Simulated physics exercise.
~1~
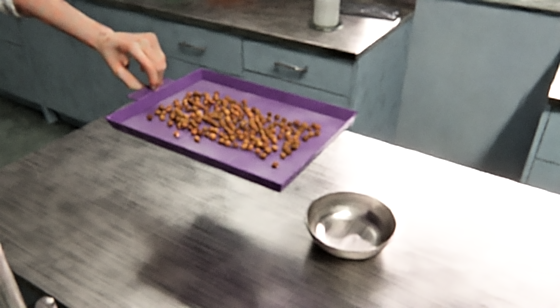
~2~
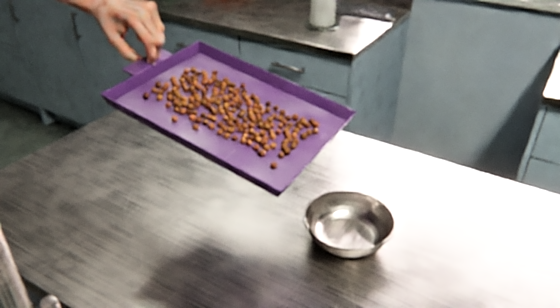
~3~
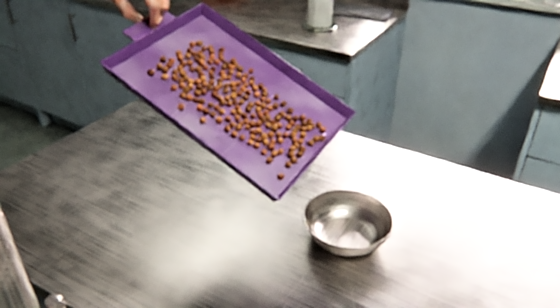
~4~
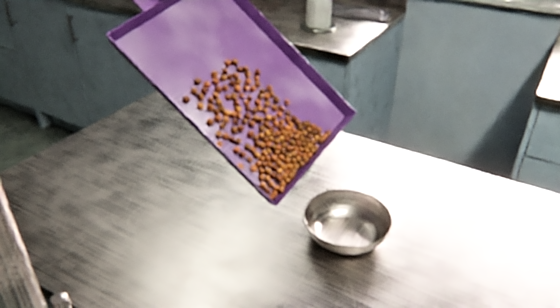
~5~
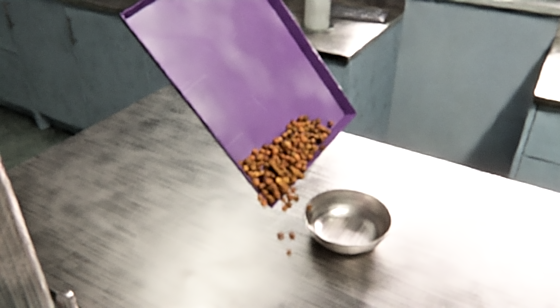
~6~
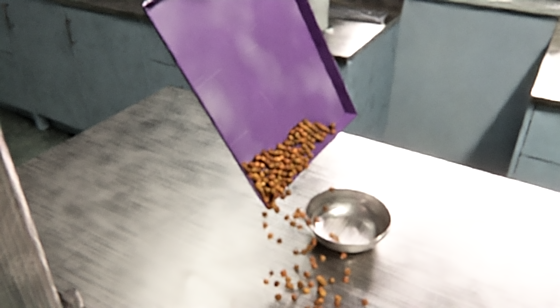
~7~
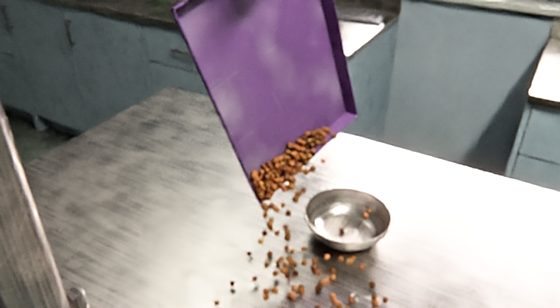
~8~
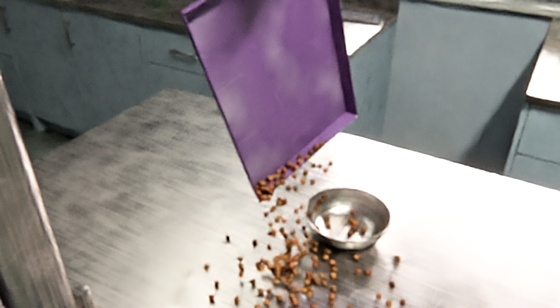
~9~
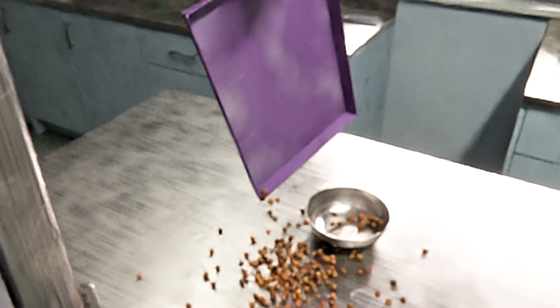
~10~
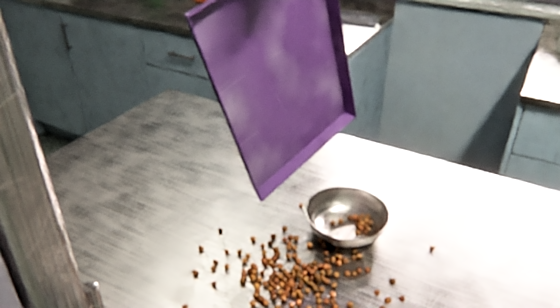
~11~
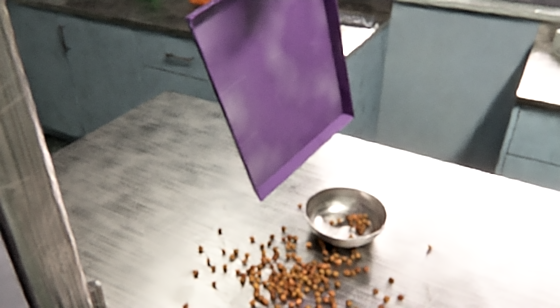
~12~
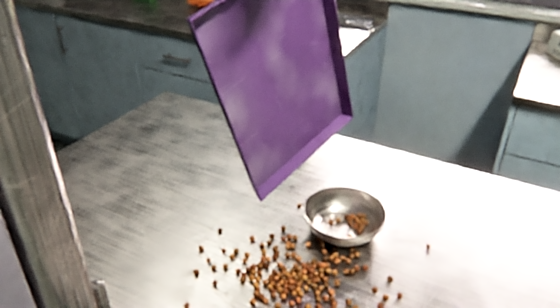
A hand tipped a purple tray of small brown cereal balls steeply toward a metal bowl on a table, and they slid off the lower corner, mostly missing it. The tray ended up empty, with a few balls in the bowl and most scattered across the tabletop.
